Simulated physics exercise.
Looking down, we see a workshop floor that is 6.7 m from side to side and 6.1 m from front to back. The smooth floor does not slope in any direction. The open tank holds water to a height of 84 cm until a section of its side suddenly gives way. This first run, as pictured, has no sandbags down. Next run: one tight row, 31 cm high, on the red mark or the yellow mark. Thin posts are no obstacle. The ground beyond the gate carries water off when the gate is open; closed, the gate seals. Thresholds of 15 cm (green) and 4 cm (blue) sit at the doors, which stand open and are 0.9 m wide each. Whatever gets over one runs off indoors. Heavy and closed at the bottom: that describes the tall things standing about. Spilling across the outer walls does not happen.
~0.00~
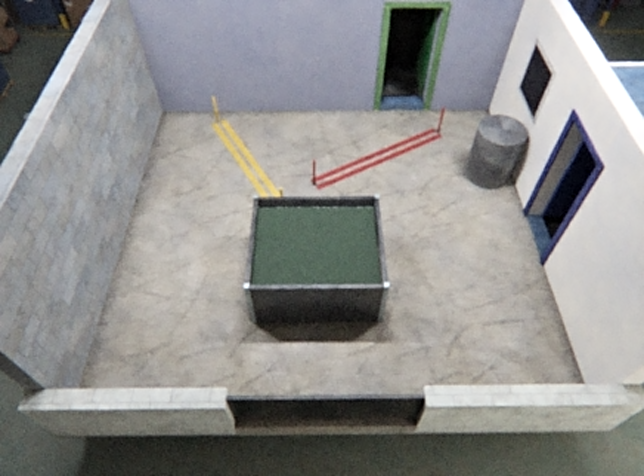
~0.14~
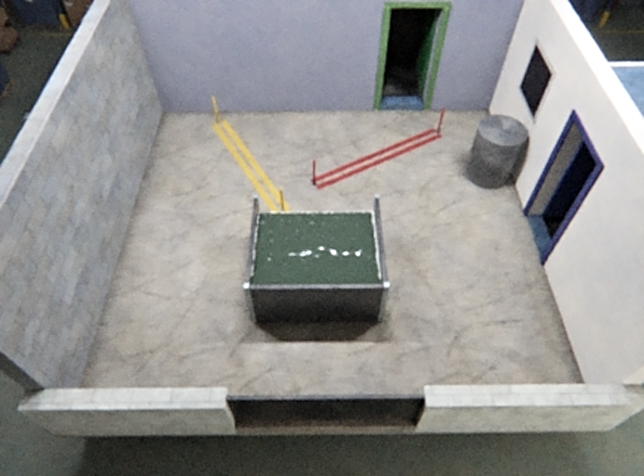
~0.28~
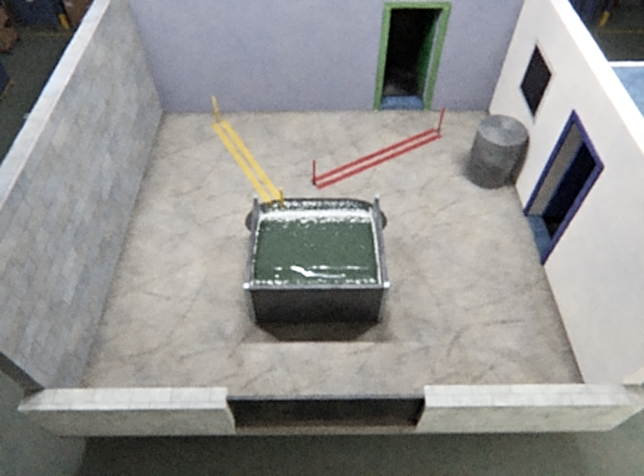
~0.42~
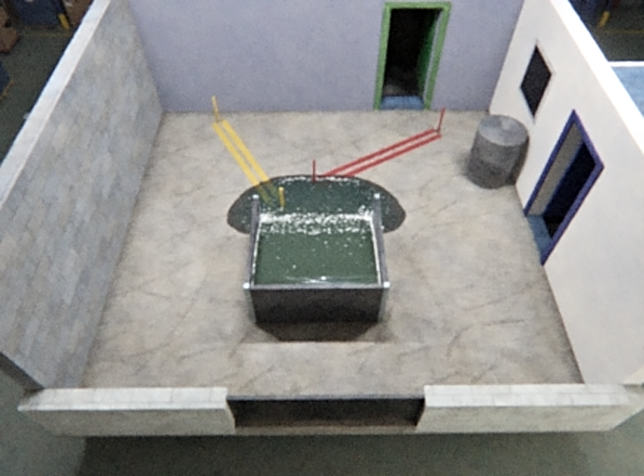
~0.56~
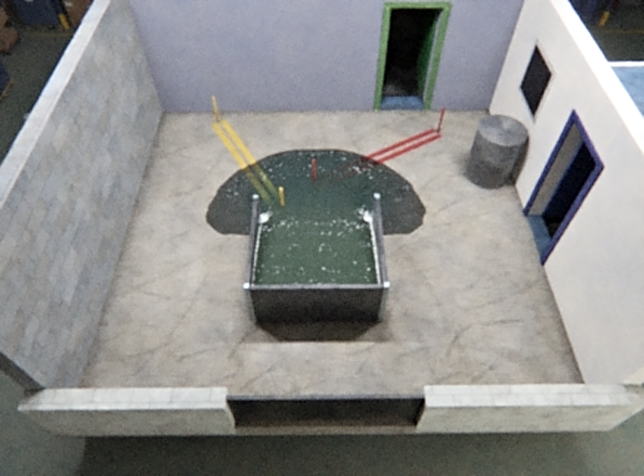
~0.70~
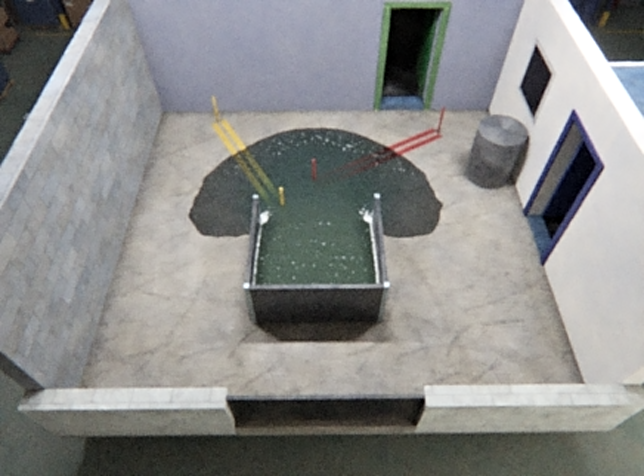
Dark green water in an open tank ripples, then pours out through the tank's far side and spreads across the pale floor in a widening fan, passing around thin posts and over parts of the yellow and red lines.
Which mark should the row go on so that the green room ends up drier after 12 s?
On the red mark.
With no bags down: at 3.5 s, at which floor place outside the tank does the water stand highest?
(504, 156).
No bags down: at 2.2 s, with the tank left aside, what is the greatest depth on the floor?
Max depth: Near 44 cm.
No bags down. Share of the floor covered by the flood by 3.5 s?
About 50 percent.
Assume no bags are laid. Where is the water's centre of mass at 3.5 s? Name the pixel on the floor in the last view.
Close to (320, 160) in the last picture.
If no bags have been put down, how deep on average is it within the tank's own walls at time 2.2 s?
I'd estimate the average depth at close to 17 centimetres.
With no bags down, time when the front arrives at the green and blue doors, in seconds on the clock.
Green: 1.1 s; blue: 3.4 s.
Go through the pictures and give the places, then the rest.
Still water, 84 cm deep, in the open tank at (317, 242), in the first frame.
Water pours out on the open tank's far side and has run 1.0 m, to a hidden place; typically 10 cm deep outside, 84 cm at the open tank's back, in the second frame.
Water pours out on the open tank's far side and has run 1.2 m, to a hidden place; typically 13 cm deep outside, 76 cm at the open tank's back, in the third frame.
Water pours out on the open tank's far side and has run 1.5 m, to (392, 200); typically 12 cm deep outside, 72 cm at the open tank's back, in the fourth frame.
The front is at (271, 158), 2.1 m from the gap on the open tank's far side; 5.6 m2 of floor is under water; 68 cm left at the back of the open tank, in the fifth frame.
The front is at (325, 130), 2.7 m from the gap on the open tank's far side; 7.9 m2 of floor is under water; 61 cm left at the back of the open tank, in the sixth frame.
After 1.4 s water covers 40 % of the floor and is deepest (40 cm) near (313, 115) in the run without bags; in at the green door, 1 L with no bags, 0 L with the row on red, 2 L on yellow.
After 2.2 s water covers 45 % of the floor and is deepest (44 cm) near (171, 116) in the run without bags; in at the green door, 20 L with no bags, 0 L with the row on red, 51 L on yellow.
After 3.5 s water covers 50 % of the floor and is deepest (38 cm) near (504, 156) in the run without bags; in at the green door, 35 L with no bags, 6 L with the row on red, 69 L on yellow.
After 7.0 s water covers 95 % of the floor and is deepest (12 cm) near (144, 409) in the run without bags; in at the green door, 37 L with no bags, 12 L with the row on red, 71 L on yellow.
After 12.0 s water covers 100 % of the floor and is deepest (10 cm) near (270, 408) in the run without bags; in at the green door, 37 L with no bags, 12 L with the row on red, 71 L on yellow.
